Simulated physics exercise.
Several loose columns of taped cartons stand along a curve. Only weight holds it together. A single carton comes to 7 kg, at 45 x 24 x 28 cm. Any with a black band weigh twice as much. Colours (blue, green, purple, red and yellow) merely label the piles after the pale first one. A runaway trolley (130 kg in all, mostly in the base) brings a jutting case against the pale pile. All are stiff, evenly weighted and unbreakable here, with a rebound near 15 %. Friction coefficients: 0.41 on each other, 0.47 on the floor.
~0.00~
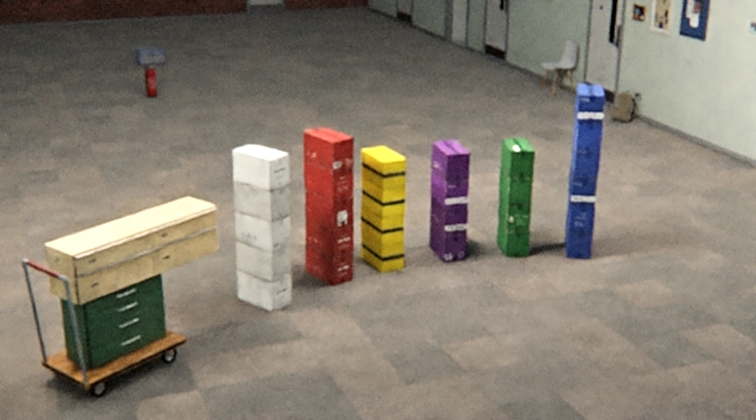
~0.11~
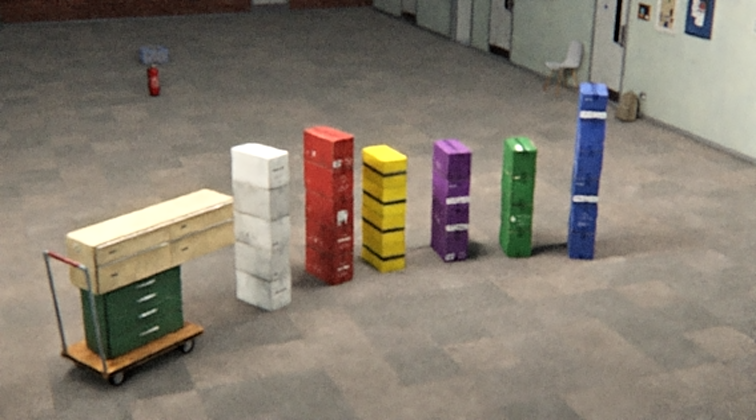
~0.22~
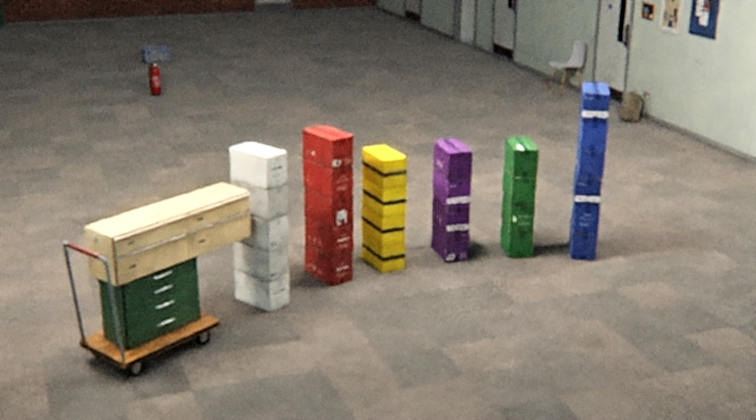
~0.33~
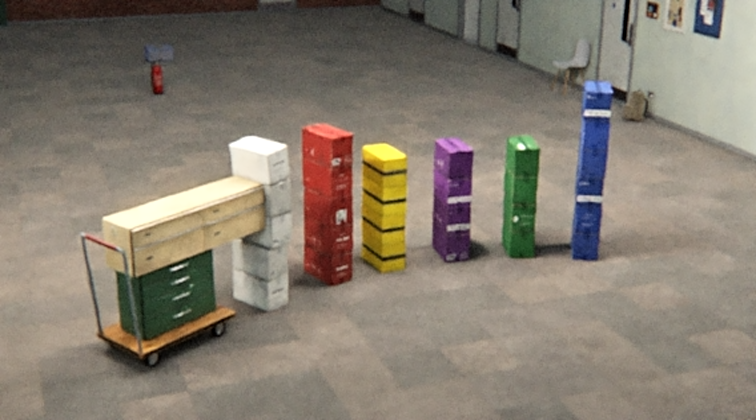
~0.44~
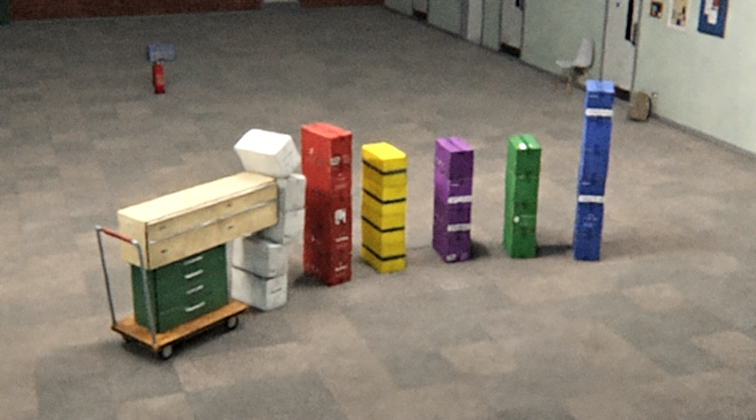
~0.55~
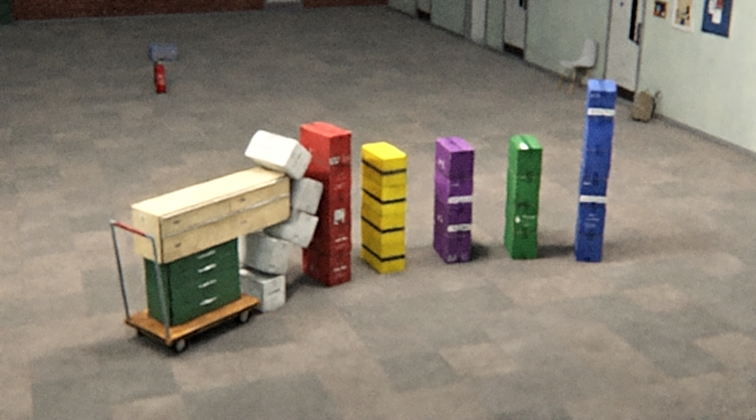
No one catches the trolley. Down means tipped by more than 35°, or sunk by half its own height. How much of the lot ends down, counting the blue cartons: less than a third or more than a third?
Ending down: More than a third.
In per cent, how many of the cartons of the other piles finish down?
About 90 per cent.
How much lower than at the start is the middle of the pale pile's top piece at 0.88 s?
Roughly 20 cm.
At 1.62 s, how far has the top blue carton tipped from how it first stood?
Roughly 0°.
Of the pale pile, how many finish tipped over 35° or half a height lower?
The count is 3.
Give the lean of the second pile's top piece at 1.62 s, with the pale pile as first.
Roughly 40° from upright.
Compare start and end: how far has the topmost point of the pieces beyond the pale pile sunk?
Some 100 cm lower.
By 0.88 s, 3 of the pale pile down; none of the 6 blue cartons down (0 of 23 in all colours); top blue carton unmoved; top red carton tilted 7°.
By 1.62 s, 3 of the pale pile down; none of the 6 blue cartons down (7 of 23 in all colours); top blue carton unmoved; top red carton tilted 38°, 35 cm lower.
By 2.60 s, 3 of the pale pile down; none of the 6 blue cartons down (11 of 23 in all colours); top blue carton tilted 11°; top red carton on its side.
By 3.32 s, 3 of the pale pile down; 6 of the 6 blue cartons down (21 of 23 in all colours); top blue carton tilted 68°, 1.09 m lower; top purple carton on its side.
When it is over (4.4 s), 3 of the pale pile down; 6 of the 6 blue cartons down (21 of 23 in all colours); top blue carton on its side; top red carton on its side. That is 100 per cent. In pixels of the last frame, middles, top red carton near (440, 207).
